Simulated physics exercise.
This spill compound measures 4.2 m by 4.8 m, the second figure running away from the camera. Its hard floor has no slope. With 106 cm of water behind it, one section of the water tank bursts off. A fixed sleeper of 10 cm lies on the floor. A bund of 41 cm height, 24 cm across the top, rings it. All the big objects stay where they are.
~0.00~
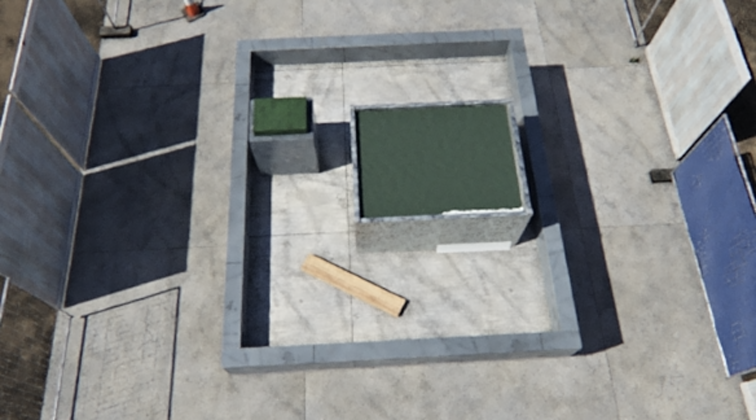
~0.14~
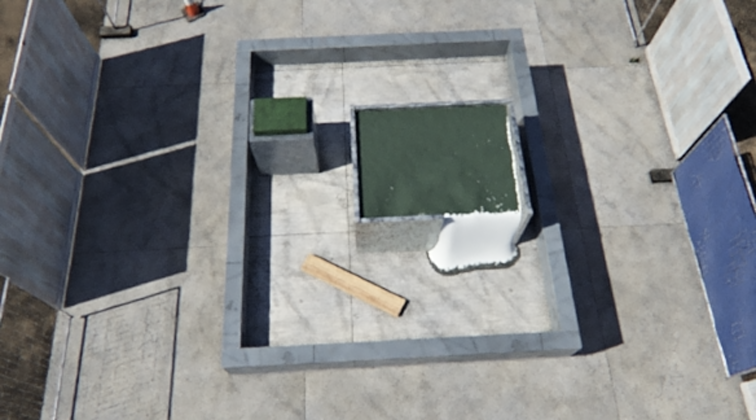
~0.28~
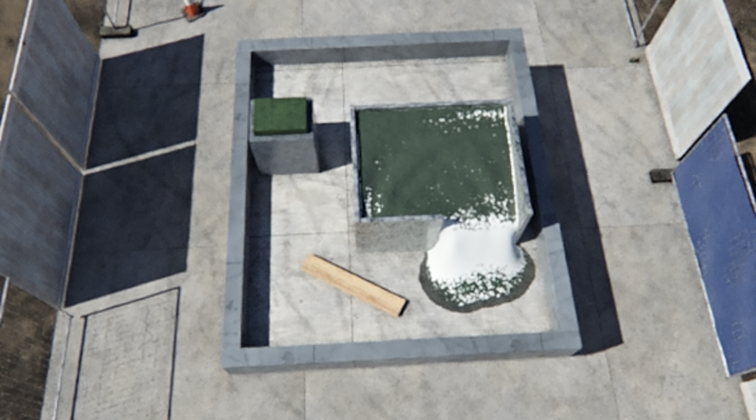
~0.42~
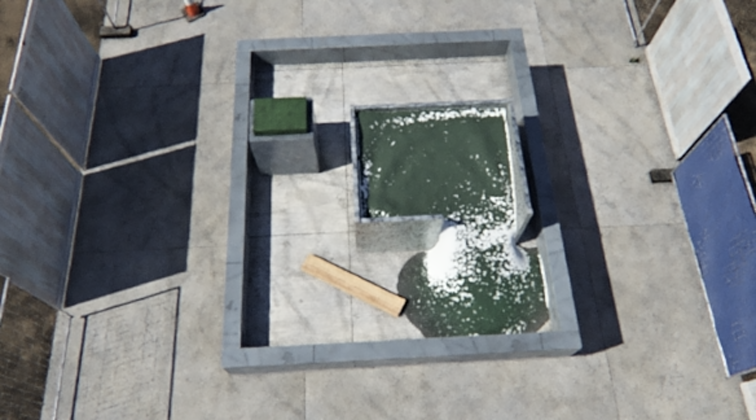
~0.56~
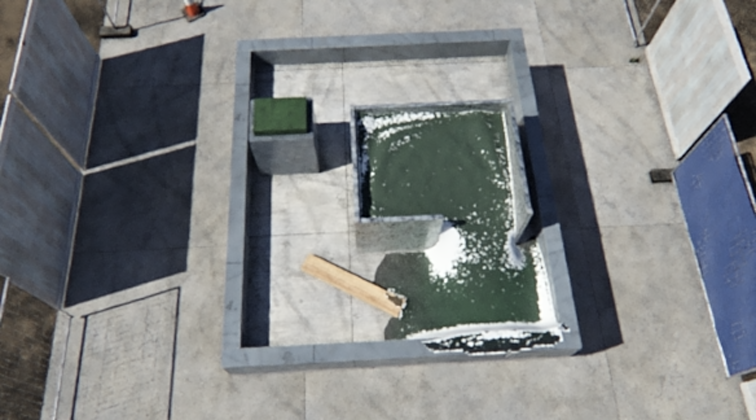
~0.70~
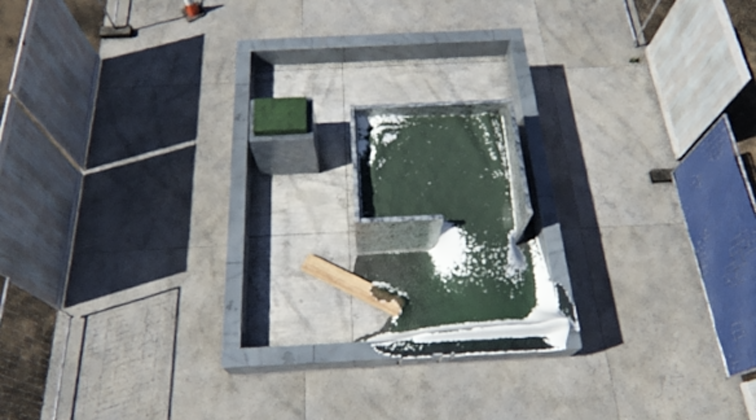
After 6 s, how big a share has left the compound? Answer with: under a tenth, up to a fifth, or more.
The share over the wall is between a tenth and a fifth.
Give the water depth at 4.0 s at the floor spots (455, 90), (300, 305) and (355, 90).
About 2, 22 and 3 cm.
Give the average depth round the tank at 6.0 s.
About 17 cm.
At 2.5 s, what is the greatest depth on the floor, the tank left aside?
About 50 cm.
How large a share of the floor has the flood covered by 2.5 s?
Some 60 per cent of it.
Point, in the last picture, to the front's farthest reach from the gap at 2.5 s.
Around (255, 92).
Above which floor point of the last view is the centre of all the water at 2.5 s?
At about (422, 243).
After 1.1 s water covers 25 % of the floor and is deepest (118 cm) near (546, 337); 1 % is over the wall.
After 1.4 s water covers 35 % of the floor and is deepest (99 cm) near (544, 324); 5 % is over the wall.
After 2.5 s water covers 55 % of the floor and is deepest (50 cm) near (248, 340); 14 % is over the wall.
After 4.0 s water covers 70 % of the floor and is deepest (38 cm) near (252, 199); 15 % is over the wall.
After 6.0 s water covers 80 % of the floor and is deepest (30 cm) near (247, 353); 15 % is over the wall.
